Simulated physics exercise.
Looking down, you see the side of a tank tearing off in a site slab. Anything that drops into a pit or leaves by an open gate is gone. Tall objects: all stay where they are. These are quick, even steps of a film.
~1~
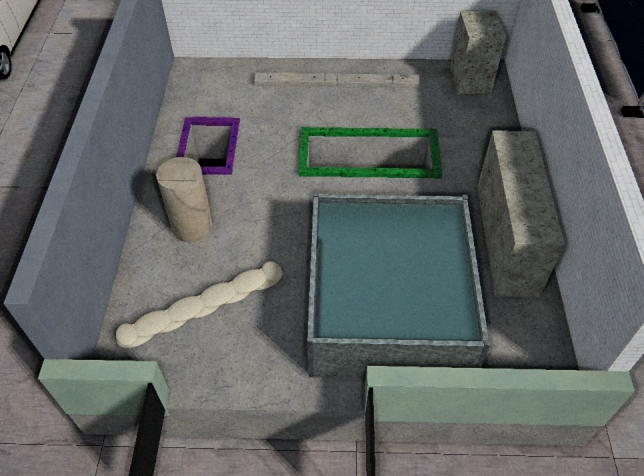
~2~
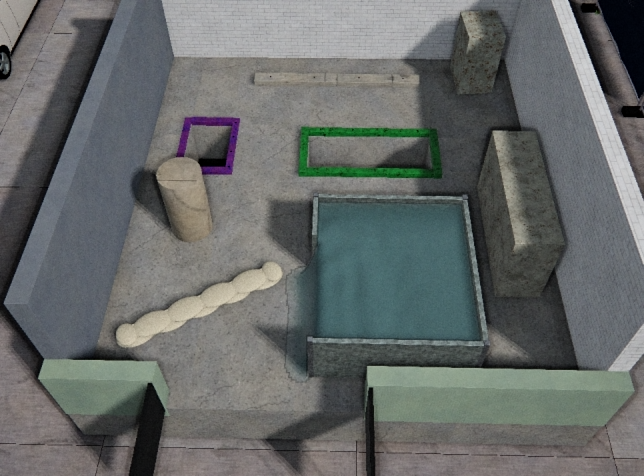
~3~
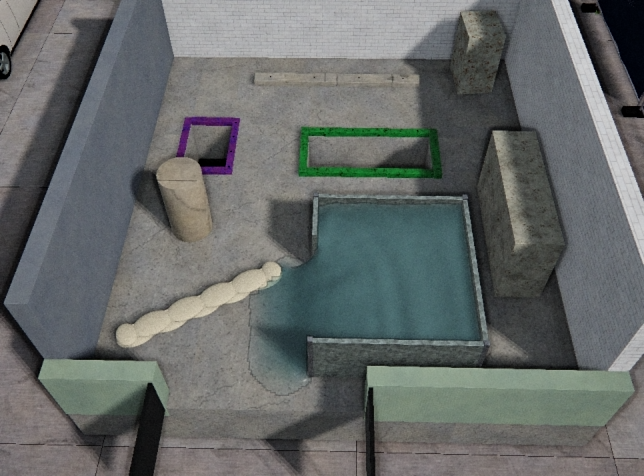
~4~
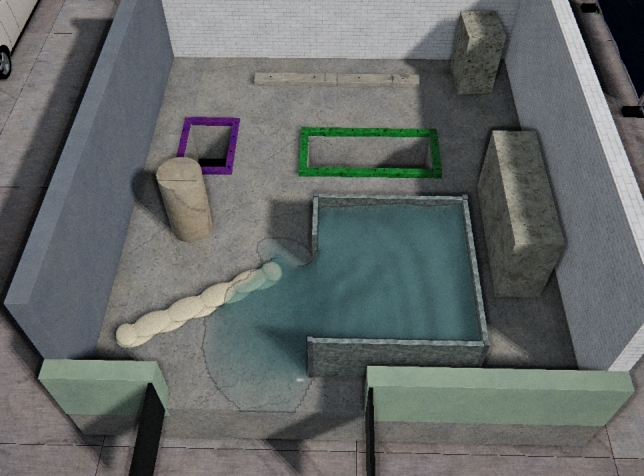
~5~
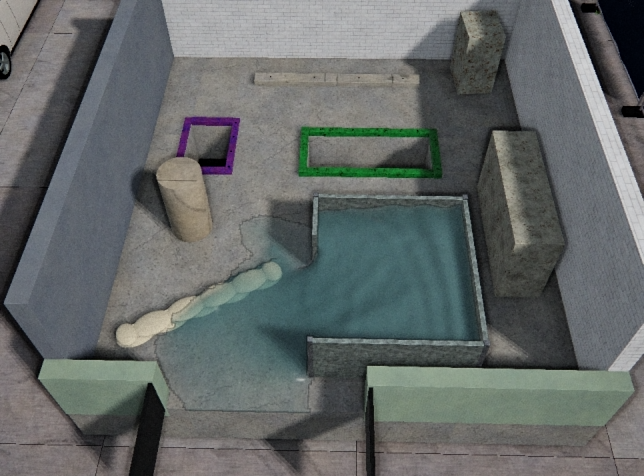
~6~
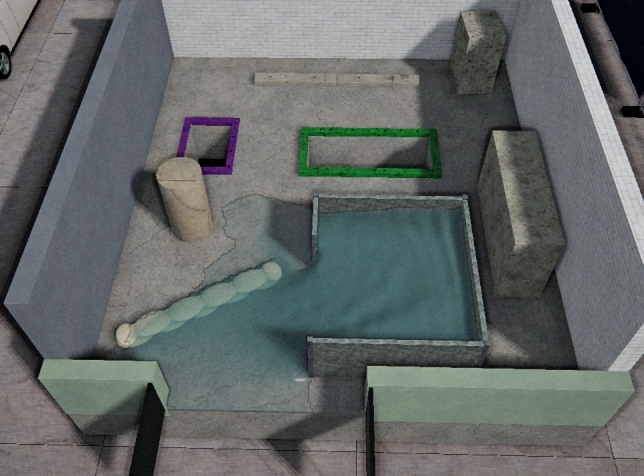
At the start, a square tank of still water stands in a walled concrete yard with tall blocks, a cylinder and a twisted pale bar. Its left side opens and water pours out onto the slab, then spreads leftward around the bar and toward the front, covering much of the lower left floor.
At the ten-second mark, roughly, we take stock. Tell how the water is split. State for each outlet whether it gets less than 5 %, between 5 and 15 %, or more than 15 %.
Outcome. The gate gets more than 15 %. The purple pit gets between 5 and 15 %. The green pit gets less than 5 %.
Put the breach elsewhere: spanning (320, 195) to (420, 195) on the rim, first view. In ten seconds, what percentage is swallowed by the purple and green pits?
Purple about 10 %, green about 50 %.
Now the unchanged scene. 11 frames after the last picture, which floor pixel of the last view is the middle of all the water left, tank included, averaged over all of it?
(276, 303).
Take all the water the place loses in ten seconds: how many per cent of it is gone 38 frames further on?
Around 80 percent.
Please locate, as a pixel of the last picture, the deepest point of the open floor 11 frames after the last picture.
Somewhere around pixel (87, 388).
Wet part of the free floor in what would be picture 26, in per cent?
About 45 in a hundred.
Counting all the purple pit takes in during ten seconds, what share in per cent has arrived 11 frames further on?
Result: 0 % of the ten-second total.
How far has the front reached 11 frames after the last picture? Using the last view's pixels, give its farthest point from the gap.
Roughly at (257, 88).
A moment on, water covers 30 % of the floor; the gate 4 %, the purple pit 0 %, the green pit 0 %.
Next, water covers 30 % of the floor; the gate 10 %, the purple pit 0 %, the green pit 0 %.
Then, water covers 45 % of the floor; the gate 19 %, the purple pit 4 %, the green pit 0 %.
Later, water covers 65 % of the floor; the gate 34 %, the purple pit 7 %, the green pit 0 %.
In the end, water covers 90 % of the floor; the gate 45 %, the purple pit 8 %, the green pit 0 %.
